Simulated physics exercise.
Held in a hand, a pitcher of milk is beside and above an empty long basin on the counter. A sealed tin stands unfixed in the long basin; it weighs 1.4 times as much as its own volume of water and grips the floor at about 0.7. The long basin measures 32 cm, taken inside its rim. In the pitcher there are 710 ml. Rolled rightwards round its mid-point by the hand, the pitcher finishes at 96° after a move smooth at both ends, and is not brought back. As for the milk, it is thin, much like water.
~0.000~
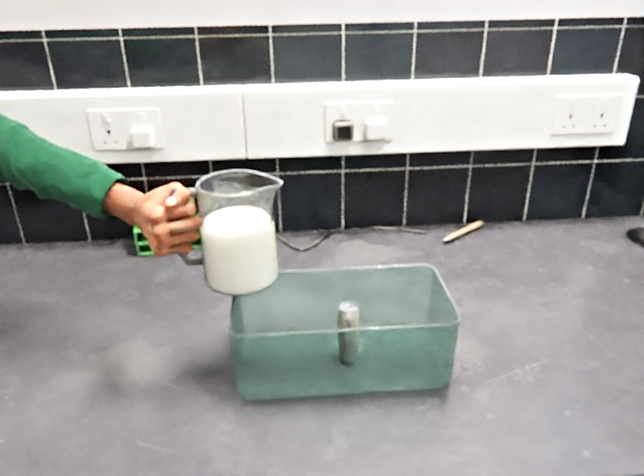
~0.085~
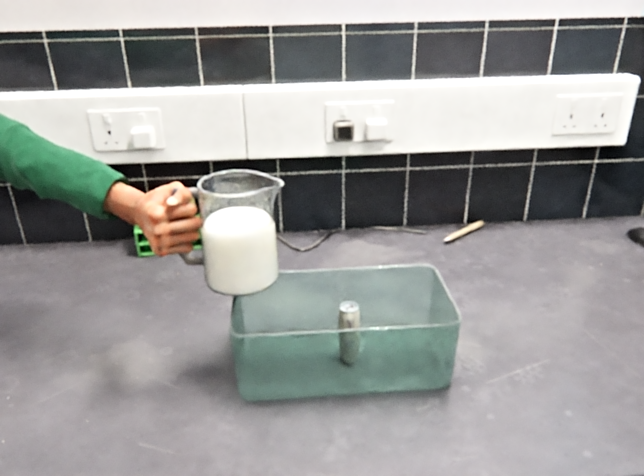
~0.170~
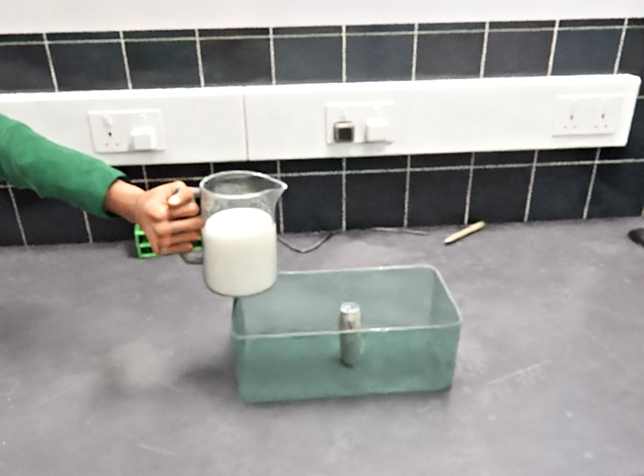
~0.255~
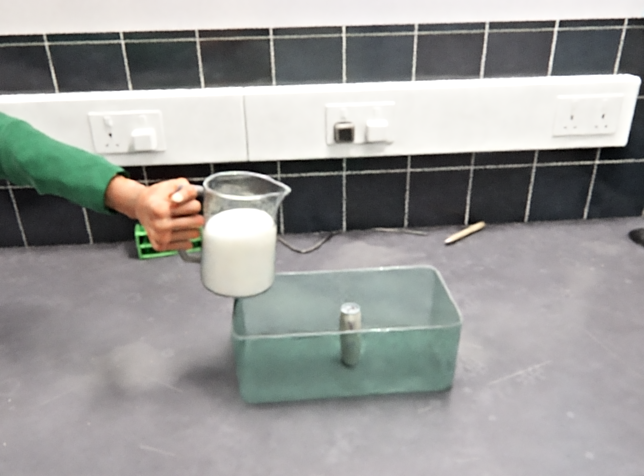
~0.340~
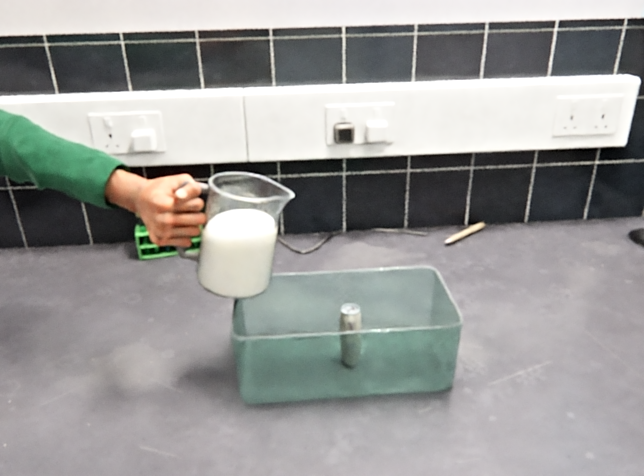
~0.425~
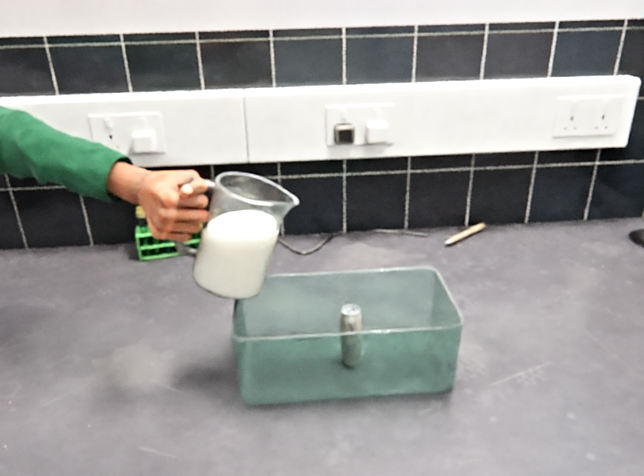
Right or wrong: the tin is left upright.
Wrong.
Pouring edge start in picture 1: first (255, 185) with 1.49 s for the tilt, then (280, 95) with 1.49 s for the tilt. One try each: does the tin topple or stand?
First it stays on its base; then it stays on its base.
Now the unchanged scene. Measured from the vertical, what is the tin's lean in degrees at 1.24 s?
It sits at roughly 0°.
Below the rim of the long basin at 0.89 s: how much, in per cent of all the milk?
Near 0 in a hundred.
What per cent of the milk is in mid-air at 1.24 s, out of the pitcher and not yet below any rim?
Near 14 per cent, I'd say.
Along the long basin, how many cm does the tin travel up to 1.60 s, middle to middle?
The tin is about 3 cm from where it started.
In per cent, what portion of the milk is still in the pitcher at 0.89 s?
Still held: Roughly 98 % of the total.
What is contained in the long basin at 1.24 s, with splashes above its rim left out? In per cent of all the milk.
Looks like about 24 % of the whole amount.
After 0.89 s the tilt is 63° and 98 per cent is still to pour; the tin stands where it began.
After 1.24 s the tilt is 89° and 60 per cent is still to pour; the tin stands where it began.
After 1.60 s the tilt is 96° and 20 per cent is still to pour; the tin leans 30°.
After 1.99 s the tilt is 96° and 6 per cent is still to pour; the tin lies on its side.
In the end the tin lies on its side.
